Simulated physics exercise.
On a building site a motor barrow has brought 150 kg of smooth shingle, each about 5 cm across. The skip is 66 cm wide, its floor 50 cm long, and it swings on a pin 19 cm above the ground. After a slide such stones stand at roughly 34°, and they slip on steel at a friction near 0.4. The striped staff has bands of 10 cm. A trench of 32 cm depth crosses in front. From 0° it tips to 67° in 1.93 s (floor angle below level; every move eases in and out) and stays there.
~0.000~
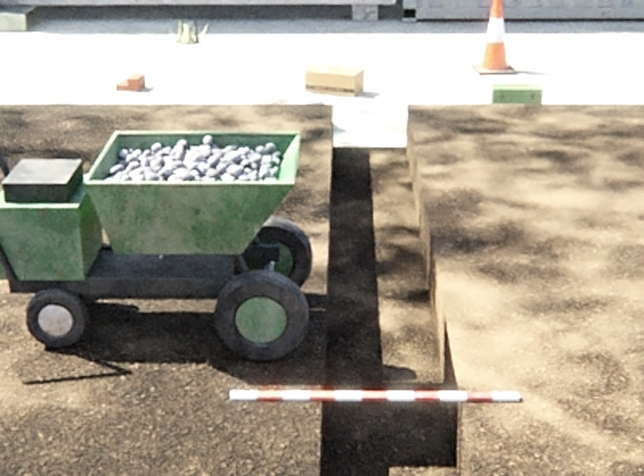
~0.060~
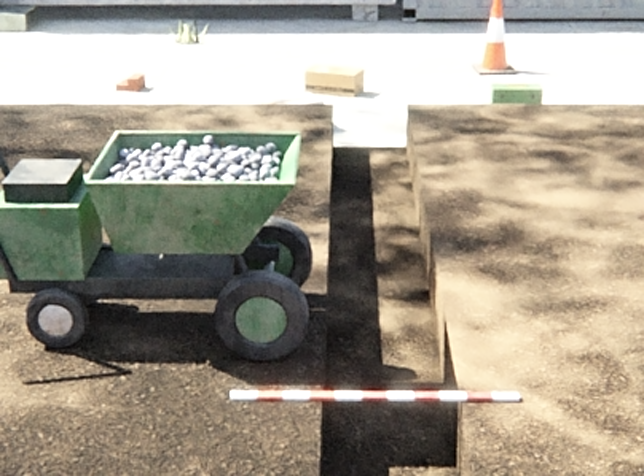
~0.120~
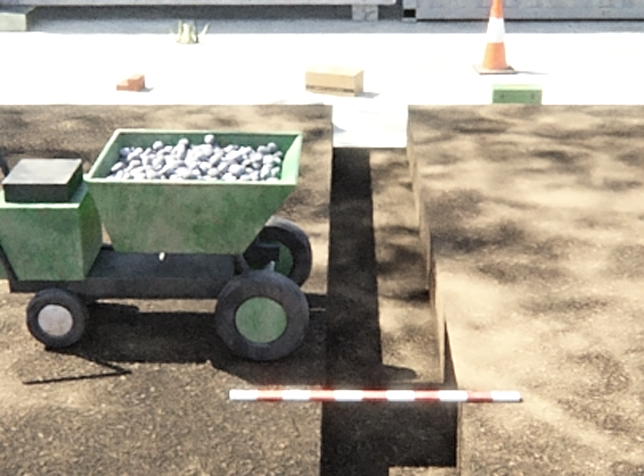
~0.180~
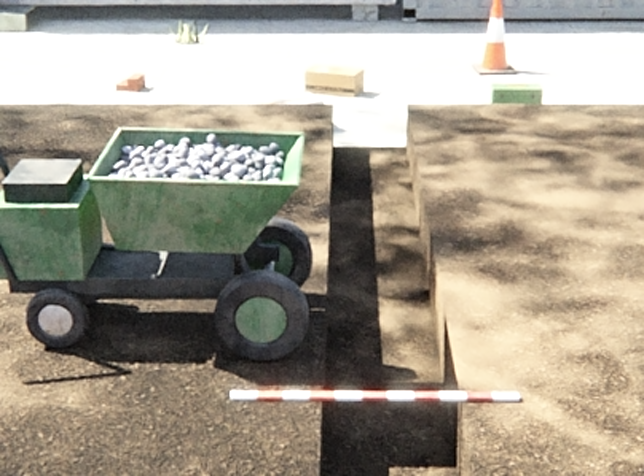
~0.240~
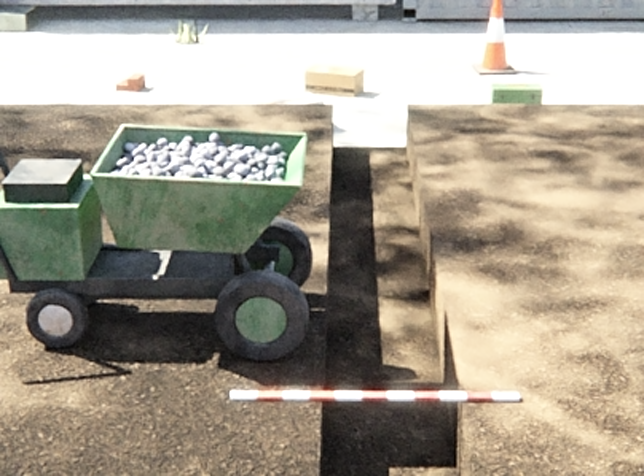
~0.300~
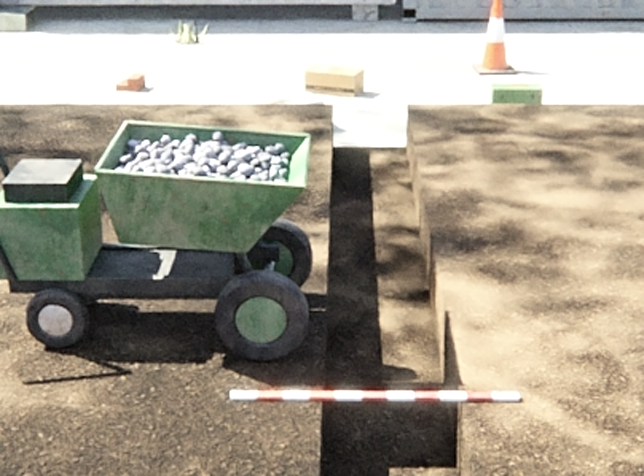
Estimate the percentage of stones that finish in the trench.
About 63 per cent.
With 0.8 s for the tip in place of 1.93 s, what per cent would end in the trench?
In that case some 45 per cent.
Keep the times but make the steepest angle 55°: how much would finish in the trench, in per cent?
It would be near 40 per cent.
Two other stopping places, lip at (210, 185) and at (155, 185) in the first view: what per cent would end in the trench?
First some 100, then 80 per cent.
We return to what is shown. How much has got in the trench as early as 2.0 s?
About 20 per cent by then.
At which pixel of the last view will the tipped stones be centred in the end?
Their middle is at about (432, 368).
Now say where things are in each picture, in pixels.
Lip at (293, 184), floor tilted 0°, highest stones at (209, 156), in the first frame.
Lip at (293, 184), floor tilted 0°, highest stones at (205, 156); the stones move at 0.1 m/s on average, in the second frame.
Lip at (295, 185), floor tilted 1°, highest stones at (200, 156); the stones move at 0.1 m/s on average, in the third frame.
Lip at (297, 185), floor tilted 2°, highest stones at (202, 155); the stones move at 0.2 m/s on average, in the fourth frame.
The skip is at 3°, its lip at (300, 186); the top of the load is at (200, 152); the stones move at 0.2 m/s on average, in the fifth frame.
Lip at (304, 187), floor tilted 4°, highest stones at (204, 151); the stones move at 0.3 m/s on average, in the sixth frame.
After 1.5 s the floor is at 57°; 99 % in the skip, 1 % in the trench; the foremost stones are at (418, 249).
After 2.0 s the floor is at 67°; 52 % in the skip, 22 % in the trench, 26 % past the trench; the foremost stones are at (567, 322).
After 2.4 s the floor is at 67°; 31 % in the skip, 32 % in the trench, 37 % past the trench; the foremost stones are past the picture's edge.
After 4.3 s the floor is at 67°; 0 % in the skip, 63 % in the trench, 37 % past the trench; the foremost stones are past the picture's edge.
